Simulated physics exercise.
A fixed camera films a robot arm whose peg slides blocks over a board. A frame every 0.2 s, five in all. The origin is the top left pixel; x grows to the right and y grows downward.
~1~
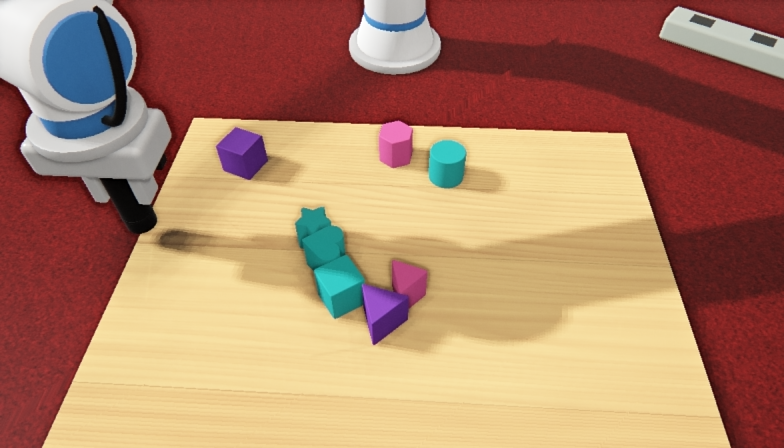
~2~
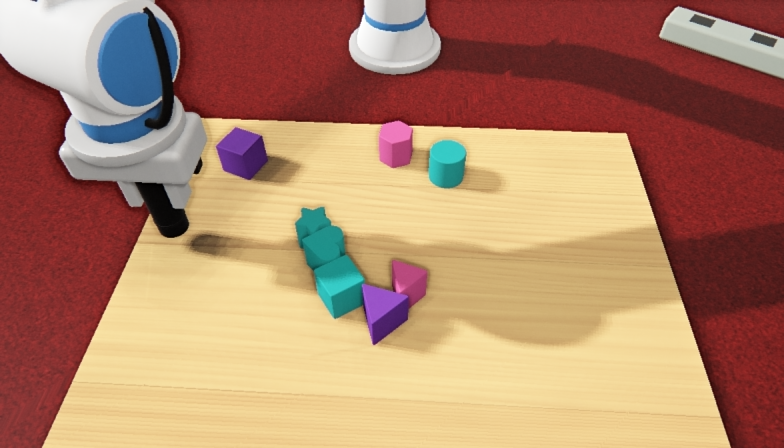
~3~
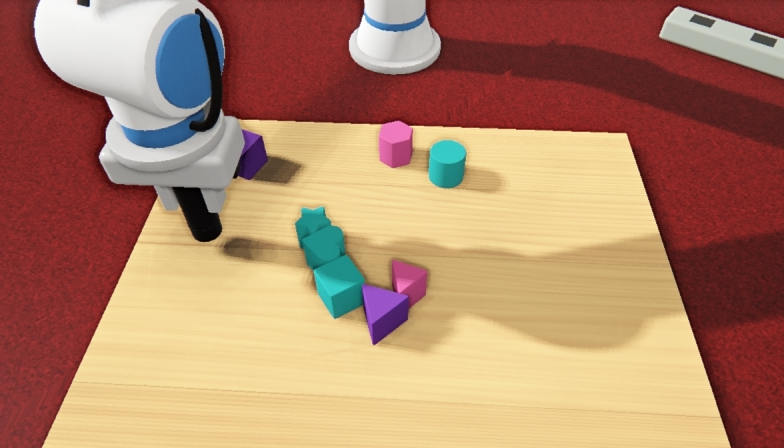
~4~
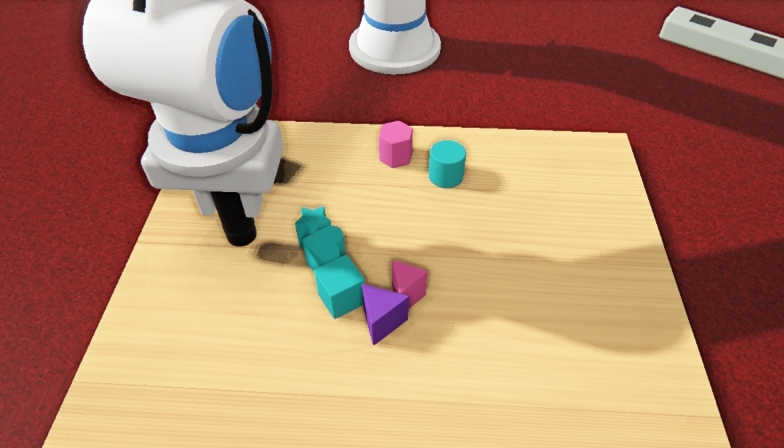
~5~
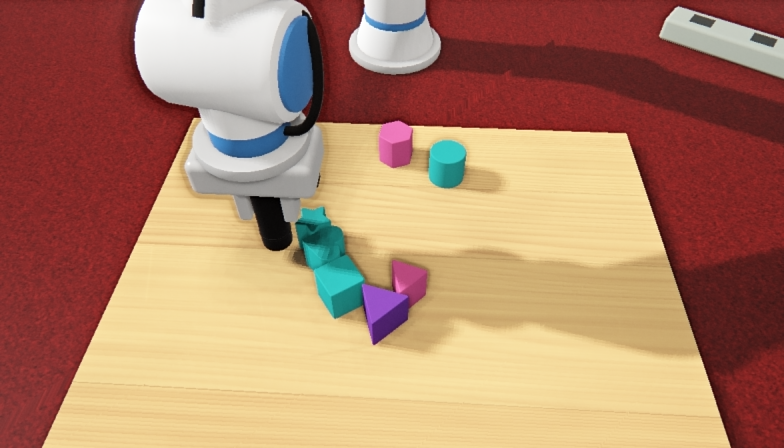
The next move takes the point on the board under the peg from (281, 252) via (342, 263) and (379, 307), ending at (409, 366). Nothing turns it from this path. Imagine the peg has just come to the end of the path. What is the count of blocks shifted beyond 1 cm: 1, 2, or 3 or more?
It should be three or more, as far as I can tell.
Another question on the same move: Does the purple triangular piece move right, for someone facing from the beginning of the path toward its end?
Final answer: Yes.
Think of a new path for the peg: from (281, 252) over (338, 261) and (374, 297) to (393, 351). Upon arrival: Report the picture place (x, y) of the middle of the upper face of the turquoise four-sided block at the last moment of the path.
Its top middle will sit at (344, 306).
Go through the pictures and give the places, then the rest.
Peg tip (143, 224); block tops, turquoise star-shaped block (313, 217); turquoise heart block (325, 242); turquoise four-sided block (339, 274); purple triangular piece (381, 300); pink triangular piece (407, 274), in the first picture.
Peg (175, 228); blocks unchanged, in the second picture.
Peg (208, 232); blocks unchanged, in the third picture.
Peg (242, 236); blocks unchanged, in the fourth picture.
Peg (278, 241); turquoise star-shaped block (313, 217); turquoise heart block (325, 242); turquoise four-sided block (339, 274); purple triangular piece (381, 300); pink triangular piece (407, 274), in the fifth picture.
On the path given first. One third of the way, peg (341, 251); turquoise star-shaped block (333, 212), turned 25° anticlockwise; turquoise heart block (368, 251), turned 15° anticlockwise; turquoise four-sided block (351, 281), turned 45° clockwise; purple triangular piece (387, 311), turned 25° anticlockwise.
Two thirds of the way, peg (378, 297); turquoise star-shaped block (333, 212), turned 25° anticlockwise; turquoise heart block (407, 269), turned 80° anticlockwise; turquoise four-sided block (348, 305), turned 75° clockwise; purple triangular piece (383, 318), turned 65° anticlockwise; pink triangular piece (439, 280), turned 60° clockwise.
At the end, peg (409, 356); turquoise star-shaped block (333, 212), turned 25° anticlockwise; turquoise heart block (407, 269), turned 80° anticlockwise; turquoise four-sided block (348, 310), turned 95° clockwise; purple triangular piece (399, 375), turned 10° clockwise; pink triangular piece (439, 280), turned 60° clockwise.
